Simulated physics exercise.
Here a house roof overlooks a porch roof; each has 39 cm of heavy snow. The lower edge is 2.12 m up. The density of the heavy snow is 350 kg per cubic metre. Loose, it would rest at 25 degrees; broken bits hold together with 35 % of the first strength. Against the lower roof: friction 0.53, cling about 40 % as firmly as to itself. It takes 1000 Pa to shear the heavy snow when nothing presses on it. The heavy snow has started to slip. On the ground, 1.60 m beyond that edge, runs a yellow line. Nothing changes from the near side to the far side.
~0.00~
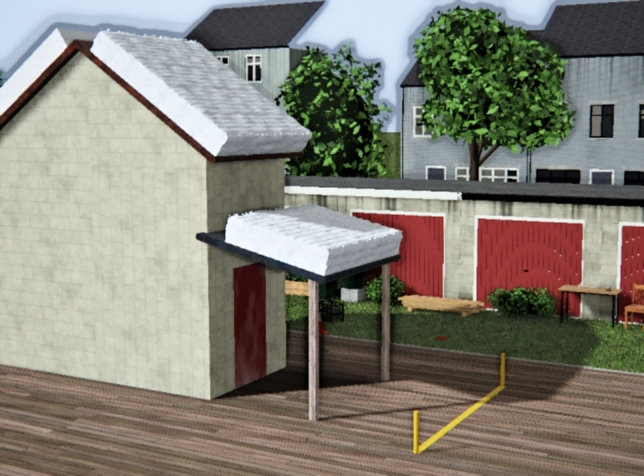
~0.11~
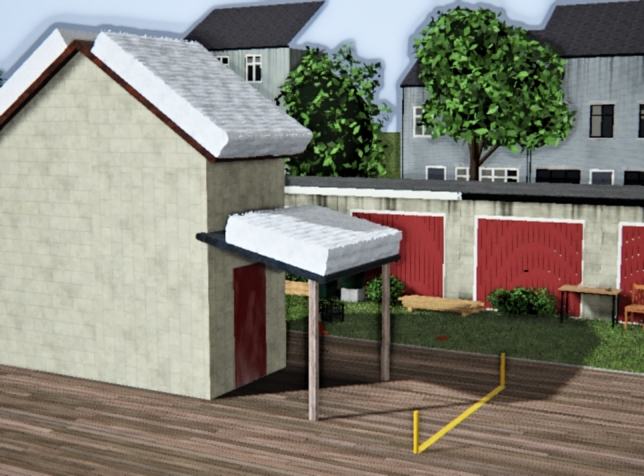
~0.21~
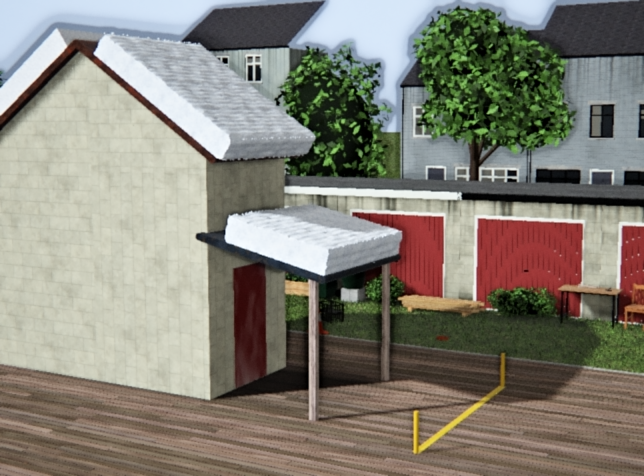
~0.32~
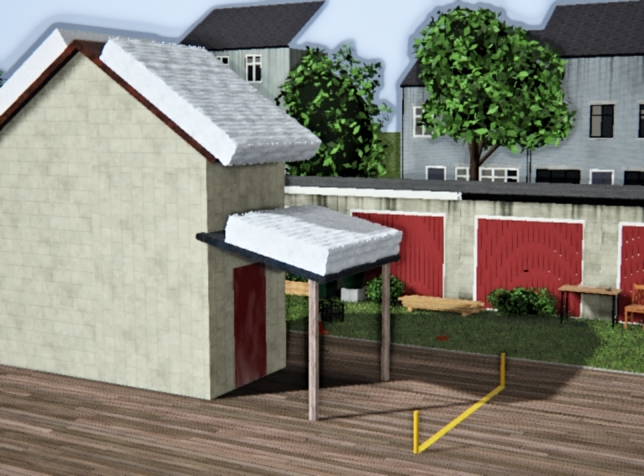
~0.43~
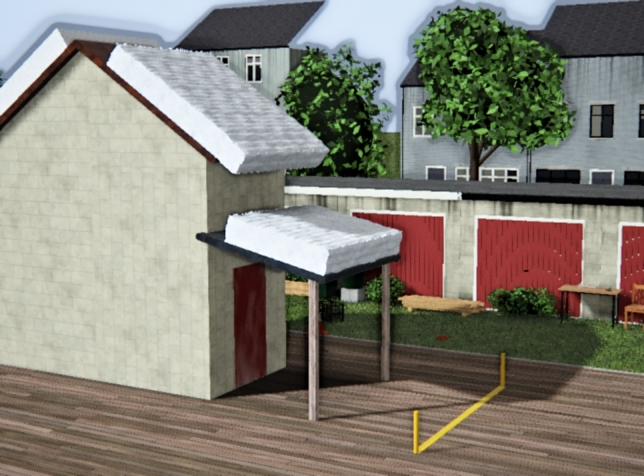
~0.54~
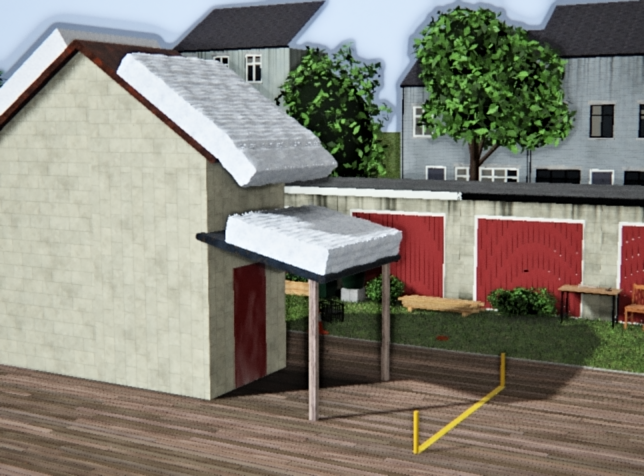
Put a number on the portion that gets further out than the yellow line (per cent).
It comes to some 33 %.
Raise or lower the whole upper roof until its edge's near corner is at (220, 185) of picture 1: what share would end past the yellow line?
It would be near 20 %.
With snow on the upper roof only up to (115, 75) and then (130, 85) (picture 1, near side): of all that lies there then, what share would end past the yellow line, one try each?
In turn about 25 %, 12 %.
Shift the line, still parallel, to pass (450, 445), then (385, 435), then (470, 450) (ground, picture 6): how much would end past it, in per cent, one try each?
In turn about 30 %, 50 %, 25 %.
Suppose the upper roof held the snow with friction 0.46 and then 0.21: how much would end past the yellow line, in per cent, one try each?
In that order: 4 %, 25 %.
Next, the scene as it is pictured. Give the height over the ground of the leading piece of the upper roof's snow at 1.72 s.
About 0.2 m.
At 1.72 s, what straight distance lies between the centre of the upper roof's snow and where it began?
About 4.6 m.
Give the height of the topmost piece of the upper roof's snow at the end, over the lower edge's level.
Some 0.7 m.
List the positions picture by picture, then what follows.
Leading edge of the heavy snow at (217, 138), in the first picture.
Leading edge of the heavy snow at (218, 139), its middle shifted 2.4 cm, in the second picture.
Leading edge of the heavy snow at (221, 142), its middle shifted 9.9 cm, 3 % of it past the upper edge, in one piece, in the third picture.
Leading edge of the heavy snow at (227, 155), its middle shifted 22 cm, 8 % of it past the upper edge, in one piece, in the fourth picture.
Leading edge of the heavy snow at (235, 156), its middle shifted 40 cm, 14 % of it past the upper edge, in one piece, in the fifth picture.
Leading edge of the heavy snow at (245, 162), its middle shifted 64 cm, 23 % of it past the upper edge, cracking, in the sixth picture.
After 1.08 s, none is below the lower edge and 0 % is past the line.
After 1.72 s, 39 % is below the lower edge and 7 % is past the line.
After 2.36 s, 69 % is below the lower edge and 33 % is past the line.
After 3.00 s, 70 % is below the lower edge and 33 % is past the line.
After 3.30 s, at the end, 70 % is below the lower edge and 33 % is past the line.
